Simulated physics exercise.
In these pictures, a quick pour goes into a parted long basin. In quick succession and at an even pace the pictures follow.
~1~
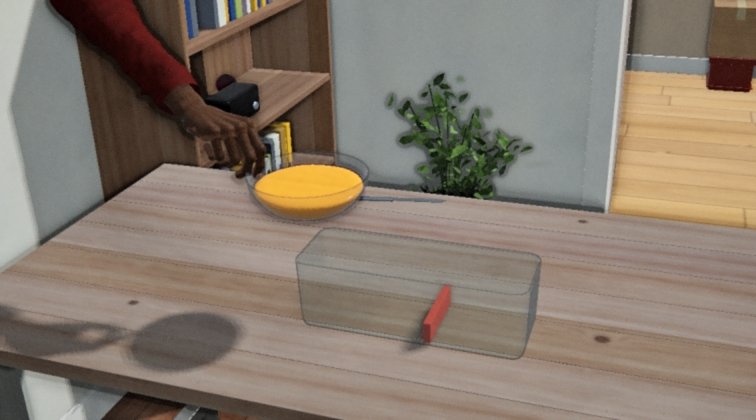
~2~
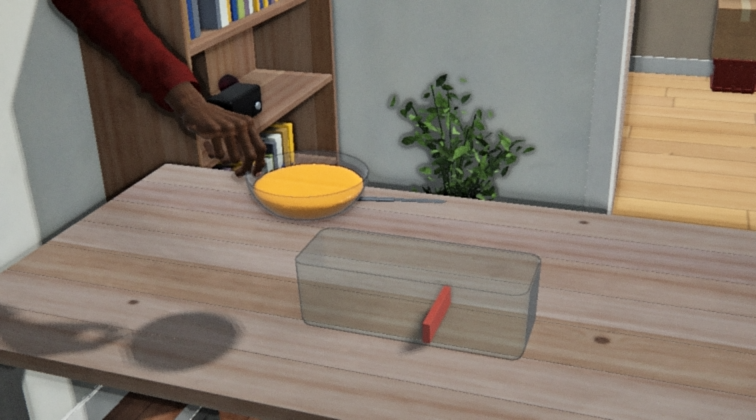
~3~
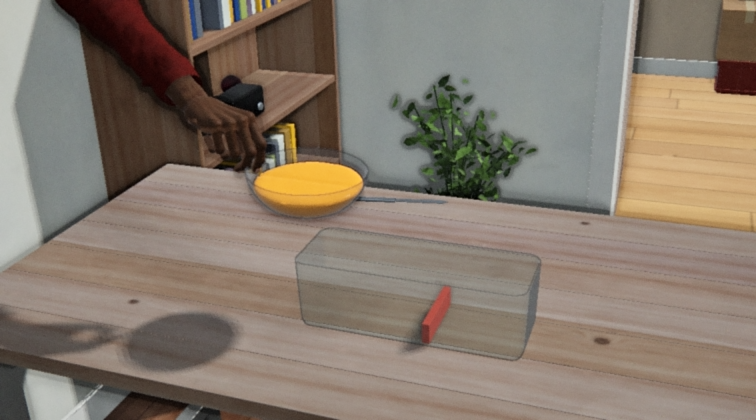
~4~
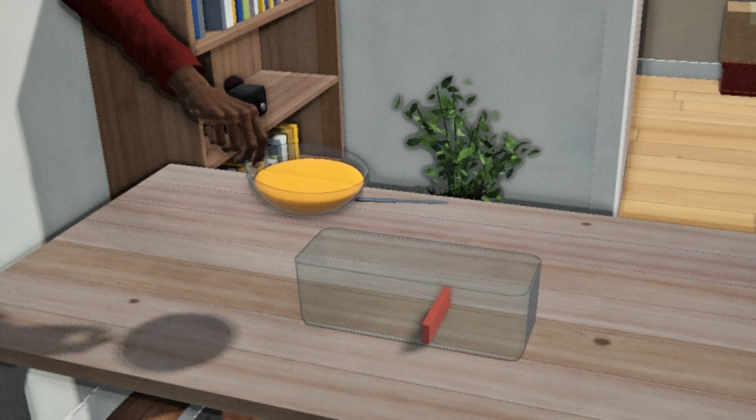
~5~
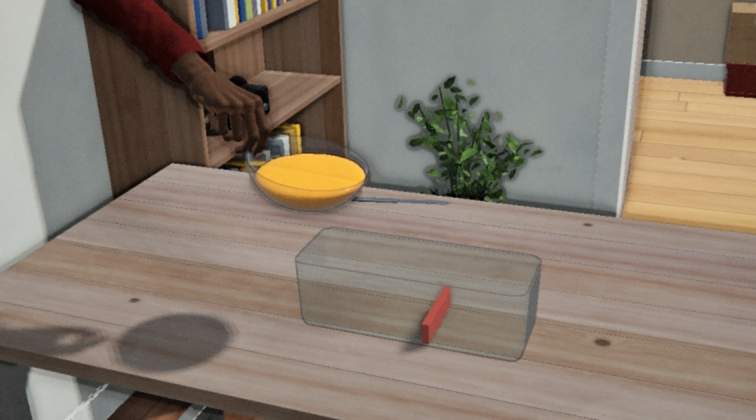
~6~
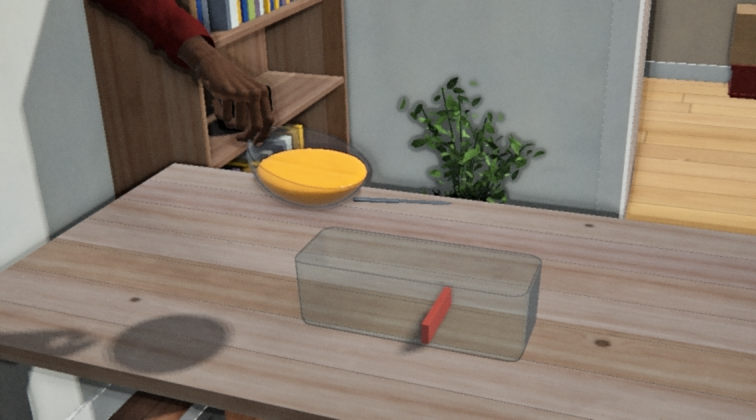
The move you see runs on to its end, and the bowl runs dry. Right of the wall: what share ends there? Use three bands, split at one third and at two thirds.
Between a third and two thirds ends up there.
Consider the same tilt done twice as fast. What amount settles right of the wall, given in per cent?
Something like 55 in a hundred.
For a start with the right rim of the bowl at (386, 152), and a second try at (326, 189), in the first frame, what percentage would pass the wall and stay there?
Close to 75 % for the first start and close to 20 % for the second.
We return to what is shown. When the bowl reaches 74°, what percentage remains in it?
Roughly 20 percent.
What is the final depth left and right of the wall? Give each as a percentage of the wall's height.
Left 40 per cent, right 60.
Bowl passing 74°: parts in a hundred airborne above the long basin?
Estimated: 50 per cent or thereabouts.
A moment on, the tilt is 74° and 21 per cent is still to pour, 23 is left of the wall and 5 right of it.
Next, the tilt is 108° and 0 per cent is still to pour, 43 is left of the wall and 53 right of it.
Then the tilt is 114° and 0 per cent is still to pour, 45 is left of the wall and 53 right of it.
Later the tilt is 114° and 0 per cent is still to pour, 45 is left of the wall and 53 right of it.
In the end 45 per cent lies left of the wall, 53 right of it and 2 outside.
